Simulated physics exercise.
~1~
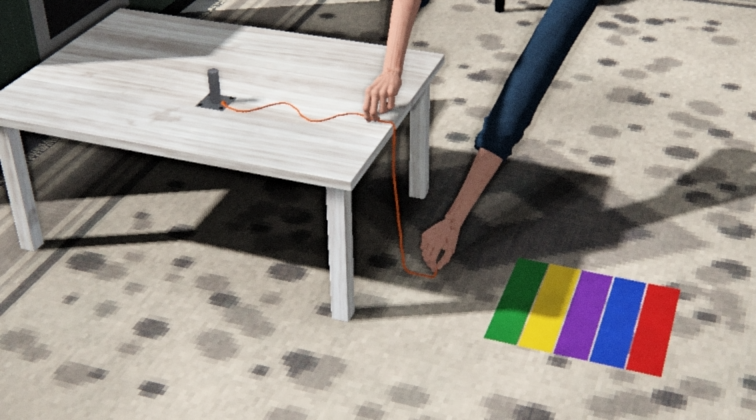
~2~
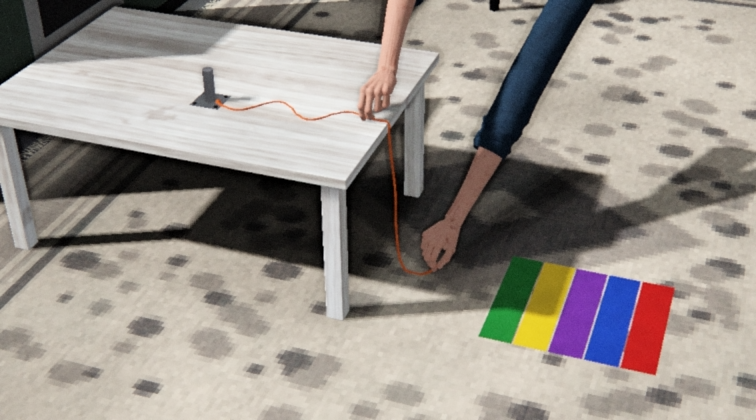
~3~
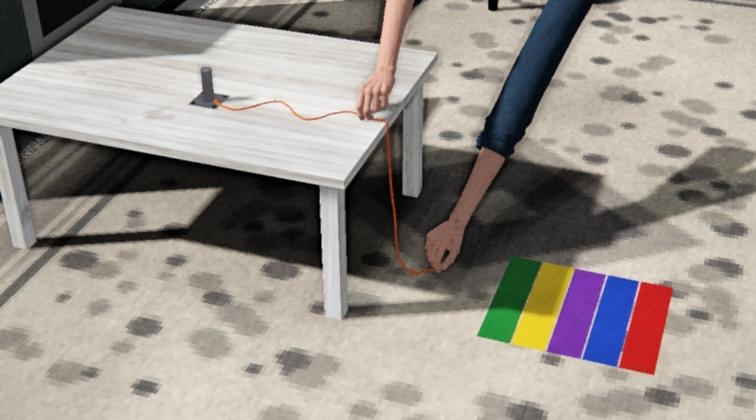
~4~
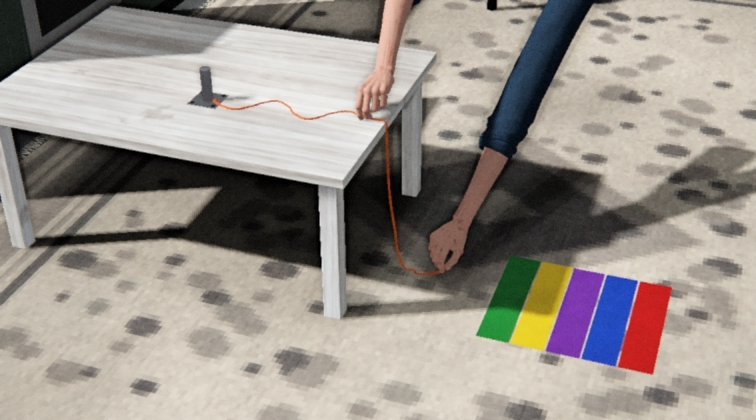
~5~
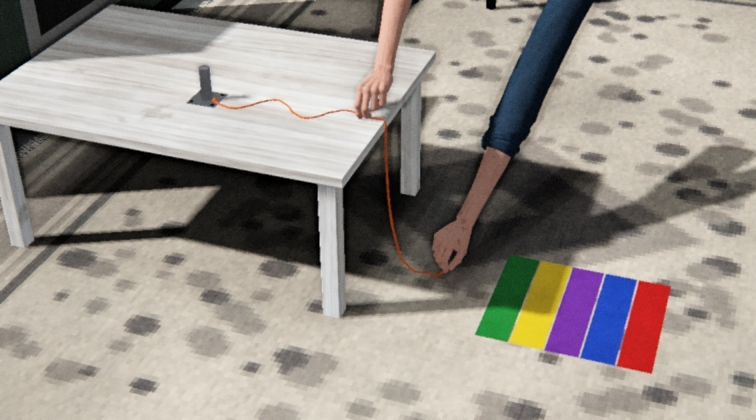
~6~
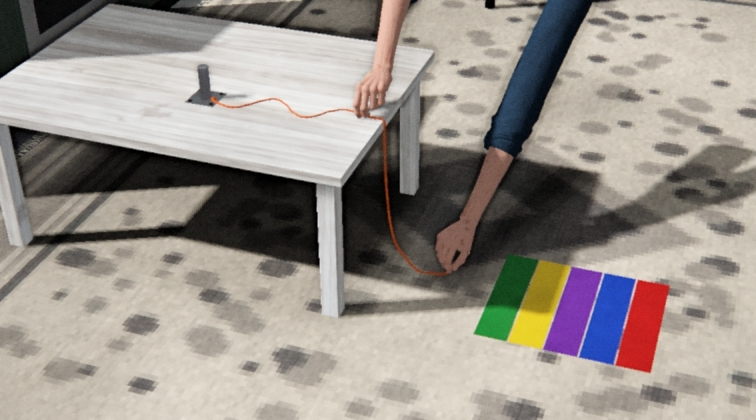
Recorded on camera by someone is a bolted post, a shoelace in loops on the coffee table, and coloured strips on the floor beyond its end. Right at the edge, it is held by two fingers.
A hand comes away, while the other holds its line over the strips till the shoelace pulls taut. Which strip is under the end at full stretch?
The purple strip.
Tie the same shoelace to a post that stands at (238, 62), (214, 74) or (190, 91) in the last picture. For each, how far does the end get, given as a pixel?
First try about (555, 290), second about (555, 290), third about (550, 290).
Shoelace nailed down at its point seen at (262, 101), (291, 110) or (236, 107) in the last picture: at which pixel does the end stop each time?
Approximately (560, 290), (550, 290) and (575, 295), respectively.
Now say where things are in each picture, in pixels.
The first picture shows end (436, 268); green (506, 326); yellow (541, 334); purple (575, 341); blue (611, 349); red (647, 357).
The second picture shows end (437, 267); shoelace through (242, 110) (294, 111) (347, 112) (390, 146) (396, 203) (400, 260).
The third picture shows end (441, 268).
The fourth picture shows end (445, 269); shoelace through (239, 109) (291, 110) (344, 112) (387, 145) (391, 202) (400, 260).
The fifth picture shows end (448, 269).
The sixth picture shows end (452, 269); shoelace through (237, 107) (289, 108) (342, 110) (385, 143) (388, 200) (405, 257).
Early on, end near (510, 281); over green.
Midway, end near (553, 290); over yellow.
At the end of the slack, end near (579, 295); over purple. It gets as far as the purple strip.
